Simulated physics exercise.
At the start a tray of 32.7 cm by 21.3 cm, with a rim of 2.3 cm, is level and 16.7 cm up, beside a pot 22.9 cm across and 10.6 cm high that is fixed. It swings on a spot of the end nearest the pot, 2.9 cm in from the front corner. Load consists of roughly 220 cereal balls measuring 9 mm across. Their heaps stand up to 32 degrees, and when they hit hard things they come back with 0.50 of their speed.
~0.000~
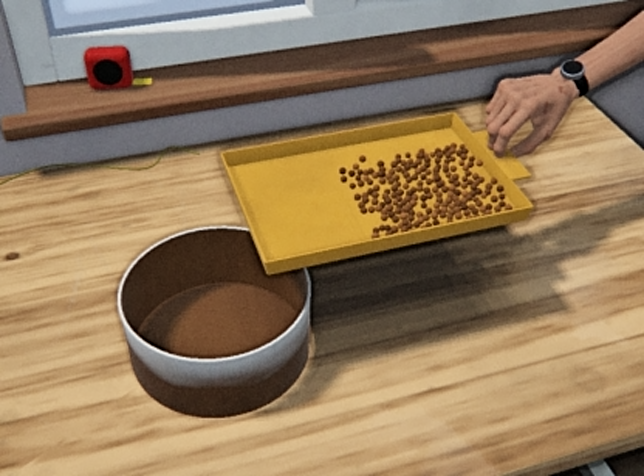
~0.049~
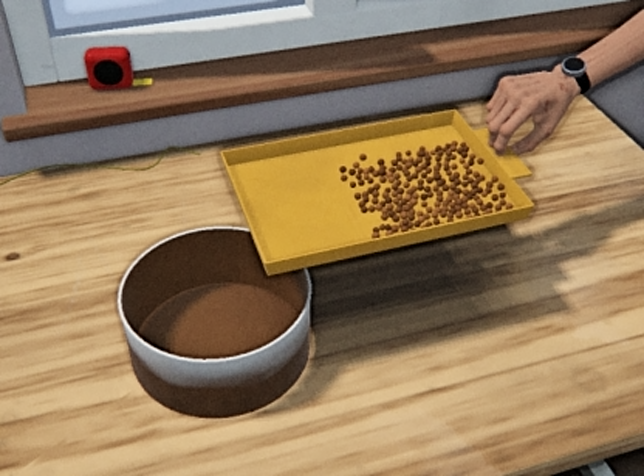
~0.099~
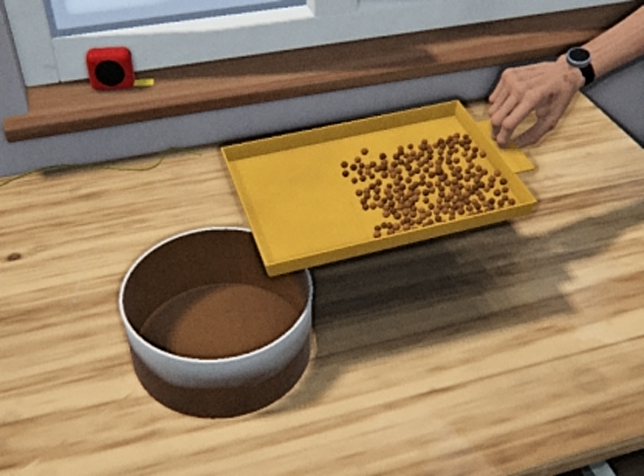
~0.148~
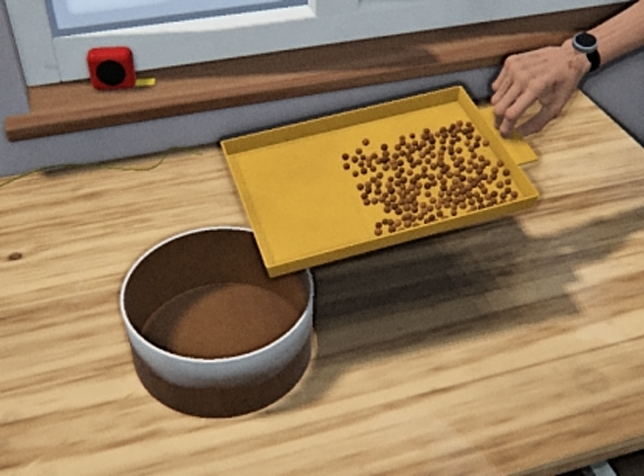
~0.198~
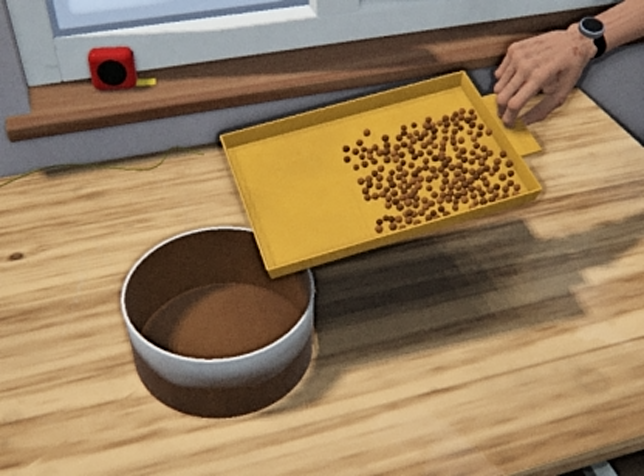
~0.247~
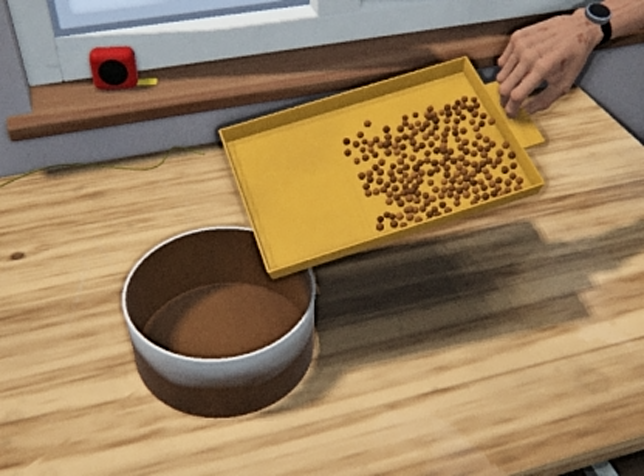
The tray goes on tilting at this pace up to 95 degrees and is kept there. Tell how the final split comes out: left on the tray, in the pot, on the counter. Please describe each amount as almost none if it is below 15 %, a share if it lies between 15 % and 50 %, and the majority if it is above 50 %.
Tray: Expect a minor portion; pot: Expect over half the total; counter: Expect a moderate portion.
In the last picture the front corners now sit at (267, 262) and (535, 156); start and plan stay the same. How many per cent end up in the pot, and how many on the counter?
That works out as pot 95 and counter 5.
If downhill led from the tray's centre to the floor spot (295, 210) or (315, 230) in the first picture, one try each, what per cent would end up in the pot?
Around 90 % for the first direction, around 100 % for the second.
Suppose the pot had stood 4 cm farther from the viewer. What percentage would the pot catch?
Share in pot: Approx. 10 %.
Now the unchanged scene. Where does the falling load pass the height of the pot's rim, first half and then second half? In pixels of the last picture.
Roughly (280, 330) to begin with, later roughly (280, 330).
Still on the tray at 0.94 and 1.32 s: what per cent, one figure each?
Close to 95 at the first time and 10 at the second.
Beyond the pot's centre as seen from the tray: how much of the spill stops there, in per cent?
I'd put it at close to 30 per cent.
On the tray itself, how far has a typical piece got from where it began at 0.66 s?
Roughly 8 cm.
After 0.66 s, tilt 54 degrees; the tray holds 100 %, the pot 0 %.
After 0.94 s, tilt 79 degrees; the tray holds 95 %, the pot 0 %.
After 1.32 s, tilt 95 degrees; the tray holds 10 %, the pot 50 %.
In the end, at 2.3 s, tray 5 %, pot 60 %, counter 35 %.
